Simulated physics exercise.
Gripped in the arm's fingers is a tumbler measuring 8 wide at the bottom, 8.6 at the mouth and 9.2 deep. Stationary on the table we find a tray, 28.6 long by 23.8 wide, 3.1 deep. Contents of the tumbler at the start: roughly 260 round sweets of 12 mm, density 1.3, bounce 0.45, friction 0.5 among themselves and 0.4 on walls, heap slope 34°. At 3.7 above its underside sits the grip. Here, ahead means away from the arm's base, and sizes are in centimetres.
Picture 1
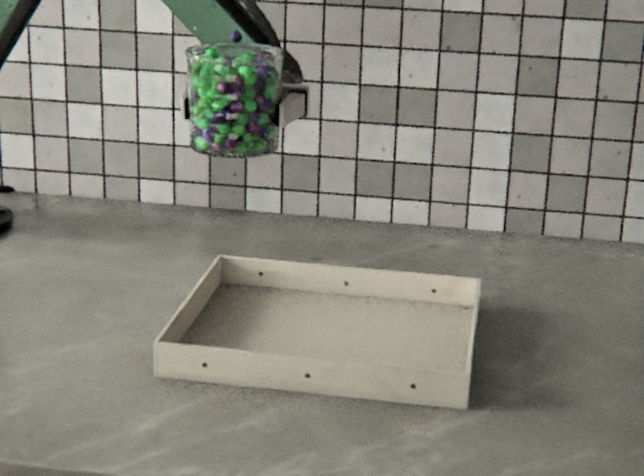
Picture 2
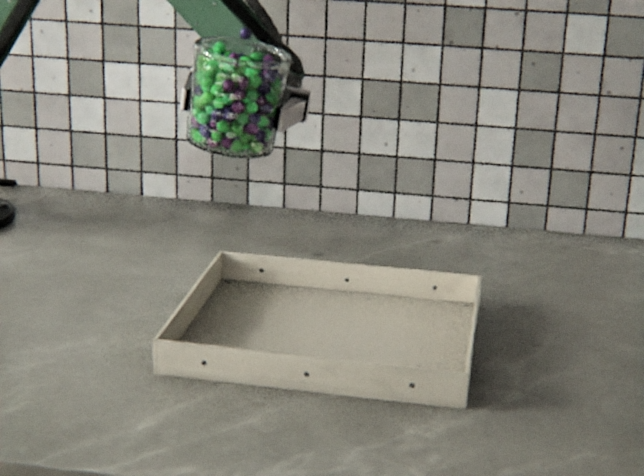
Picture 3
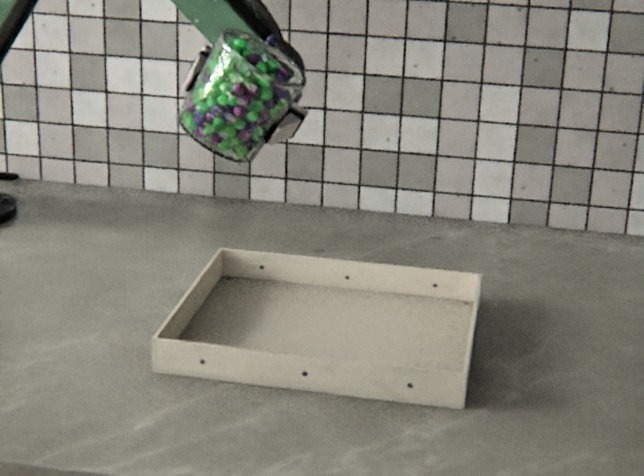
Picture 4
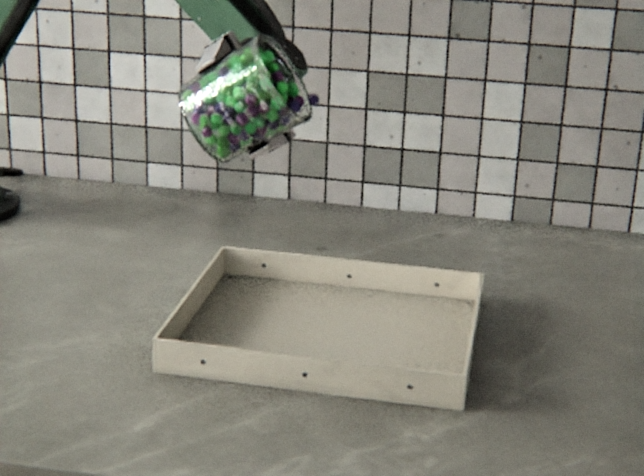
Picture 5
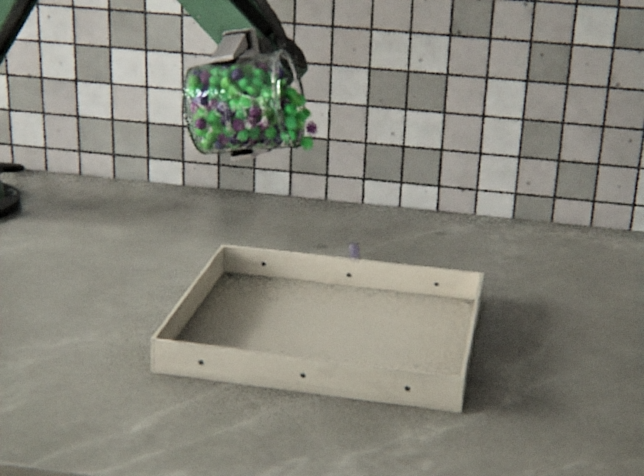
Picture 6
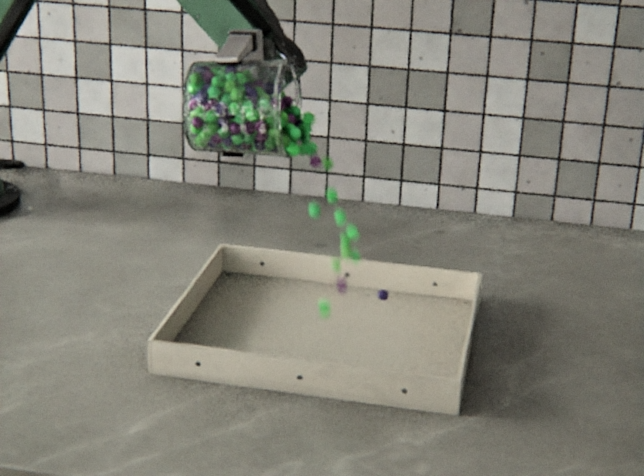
We see a robotic arm holding a clear tumbler of green and purple round sweets above an empty, shallow tray; it tilts the tumbler to the right until it lies nearly sideways, and some sweets drop into the tray.
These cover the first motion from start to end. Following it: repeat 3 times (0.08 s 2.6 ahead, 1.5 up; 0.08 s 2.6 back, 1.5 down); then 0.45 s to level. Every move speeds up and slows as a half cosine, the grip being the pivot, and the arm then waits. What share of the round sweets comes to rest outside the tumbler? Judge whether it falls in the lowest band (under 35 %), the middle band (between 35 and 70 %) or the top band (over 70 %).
It falls in the top band.
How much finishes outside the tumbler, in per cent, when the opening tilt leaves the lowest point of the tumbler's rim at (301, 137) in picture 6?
Around 75 in a hundred.
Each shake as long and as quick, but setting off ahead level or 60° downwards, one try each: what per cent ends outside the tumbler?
Roughly 85 per cent, then 50 per cent.
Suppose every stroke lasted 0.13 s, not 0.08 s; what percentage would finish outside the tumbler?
Roughly 80 percent then.
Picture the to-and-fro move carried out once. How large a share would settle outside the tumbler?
Roughly 80 in a hundred.
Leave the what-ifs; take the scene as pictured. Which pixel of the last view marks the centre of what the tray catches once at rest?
Centre estimate: About (408, 337).
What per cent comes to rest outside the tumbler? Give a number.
Some 95 per cent.
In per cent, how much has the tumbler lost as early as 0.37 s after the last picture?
Share gone: Around 90 %.
Then, 0.37 s on, tilted 86° forward, highest piece 22 above the table; 179 in the tray, 25 in the tumbler, 1 on the table or floor, 55 in flight or on a rim.
Then, 0.74 s on, tilted 31° forward, highest piece 24 above the table; 242 in the tray, 10 in the tumbler, 7 on the table or floor, 1 in flight or on a rim.
Then, 1.13 s on, level, highest piece 21 above the table; 243 in the tray, 10 in the tumbler, 7 on the table or floor.
Then, 2.18 s on, level, highest piece 21 above the table; 243 in the tray, 10 in the tumbler, 7 on the table or floor.
In the end, 243 in the tray, 10 in the tumbler, 7 on the table or floor. That is 96 % outside the tumbler.
